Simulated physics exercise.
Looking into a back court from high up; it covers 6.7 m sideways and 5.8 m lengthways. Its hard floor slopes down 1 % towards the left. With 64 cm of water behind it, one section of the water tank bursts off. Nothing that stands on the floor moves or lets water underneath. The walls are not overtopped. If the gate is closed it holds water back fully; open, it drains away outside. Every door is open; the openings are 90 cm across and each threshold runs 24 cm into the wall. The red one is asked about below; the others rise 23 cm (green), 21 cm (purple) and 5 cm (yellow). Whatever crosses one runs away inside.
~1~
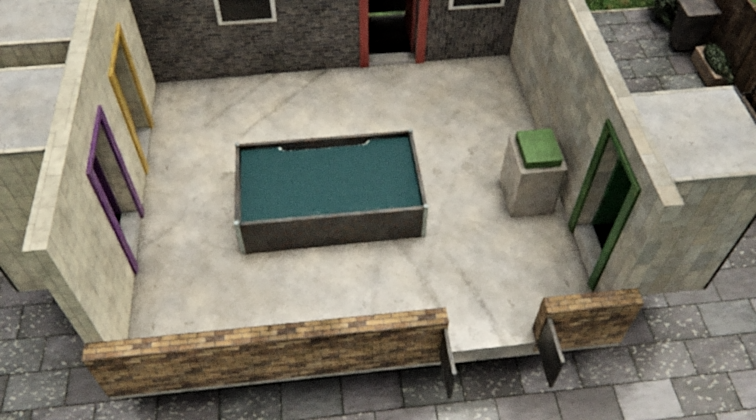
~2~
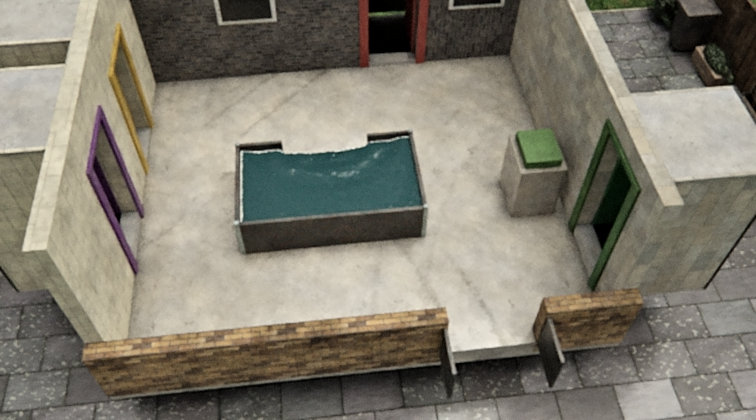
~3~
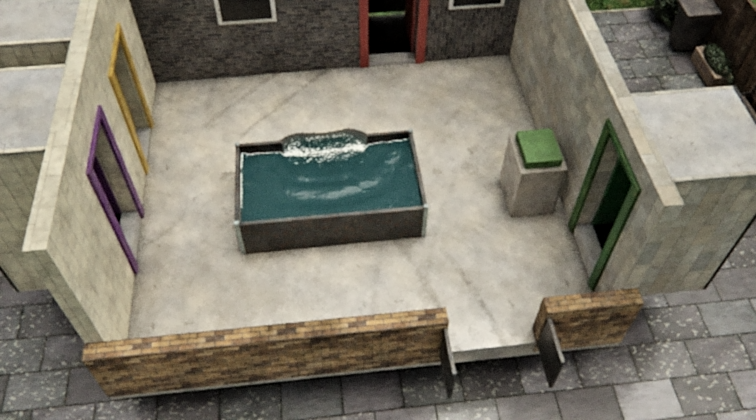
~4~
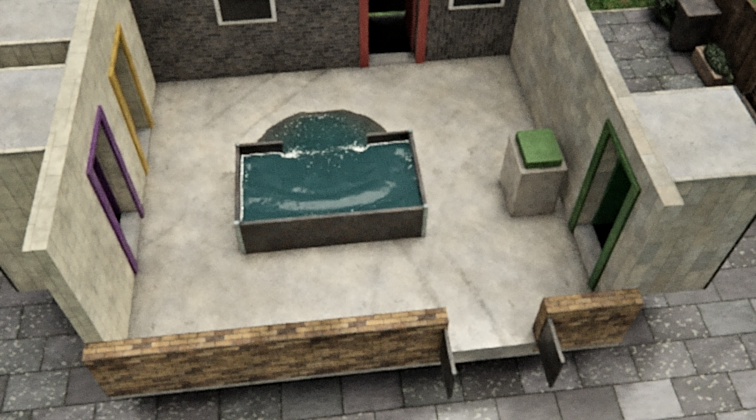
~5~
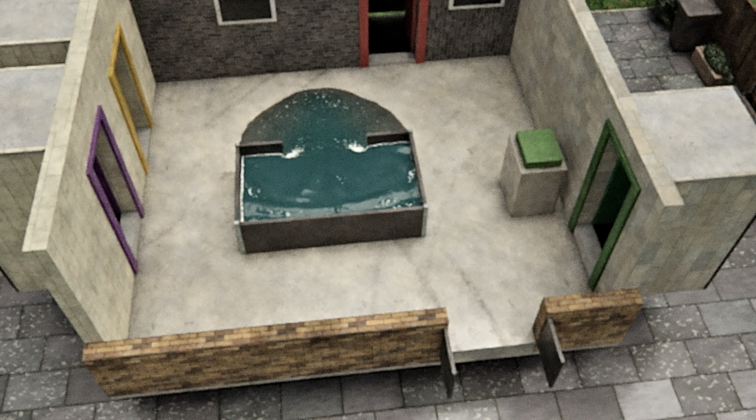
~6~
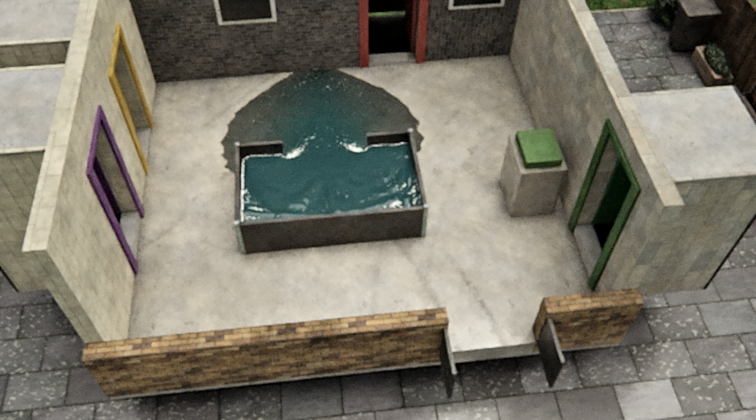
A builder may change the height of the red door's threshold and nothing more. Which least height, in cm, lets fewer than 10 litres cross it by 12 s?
At least 20 cm or so.
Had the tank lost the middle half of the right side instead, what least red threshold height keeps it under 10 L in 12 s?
Some 5.0 cm.
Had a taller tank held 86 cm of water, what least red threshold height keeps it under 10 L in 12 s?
Then roughly 28 cm.
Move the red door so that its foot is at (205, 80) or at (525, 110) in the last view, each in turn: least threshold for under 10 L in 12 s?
Roughly 18 and 11.0 cm.
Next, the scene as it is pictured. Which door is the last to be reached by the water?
The green one.
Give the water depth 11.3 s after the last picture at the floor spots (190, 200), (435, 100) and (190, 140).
About 4, 4 and 6 cm.
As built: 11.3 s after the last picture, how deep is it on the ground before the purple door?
About 9.0 cm.
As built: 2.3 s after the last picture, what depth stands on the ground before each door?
In cm: Green 0, purple 1, red 15, yellow 11.
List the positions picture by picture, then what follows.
The water tank at (329, 178) is whole and still, 64 cm deep; the red door at (393, 21) is dry, in the first picture.
The gap is on the far side, the front 0.3 m out at a hidden place; the back of the water tank holds 64 cm, in the second picture.
Water pours out on the far side and has run 0.8 m, to (293, 138); about 11 cm deep outside, 64 cm at the back, in the third picture.
The front is at (296, 118), 1.3 m from the gap on the far side; 2.2 m2 of floor is wet, 58 cm left at the back, in the fourth picture.
The front is at (301, 94), 1.9 m from the gap on the far side; 3.7 m2 of floor is wet, 54 cm left at the back, in the fifth picture.
Water pours out on the far side and has run 2.5 m, to (302, 72); about 5 cm deep outside, 59 cm at the back; the red door at (393, 21), 2.9 m from the gap, is still 0.8 m from the nearest water, in the sixth picture.
Then, 0.7 s after the last picture water covers 25 % of the floor, deepest (37 cm) near (302, 72); 19 cm at the red door, 5 litres in over its 7 cm threshold.
Then, 2.3 s after the last picture water covers 40 % of the floor, deepest (32 cm) near (156, 84); 15 cm at the red door, 88 litres in over its 7 cm threshold.
Then, 11.3 s after the last picture water covers 100 % of the floor, deepest (10 cm) near (156, 84); 4 cm at the red door, 139 litres in over its 7 cm threshold.
At the red door as built, the water peaked near 21 cm, 0.9 s after the last picture.
With a threshold of 16 cm, 26 litres would have come in within the 12 s; with 21.5 cm, 6 litres. So under 10 litres takes about 20 cm.
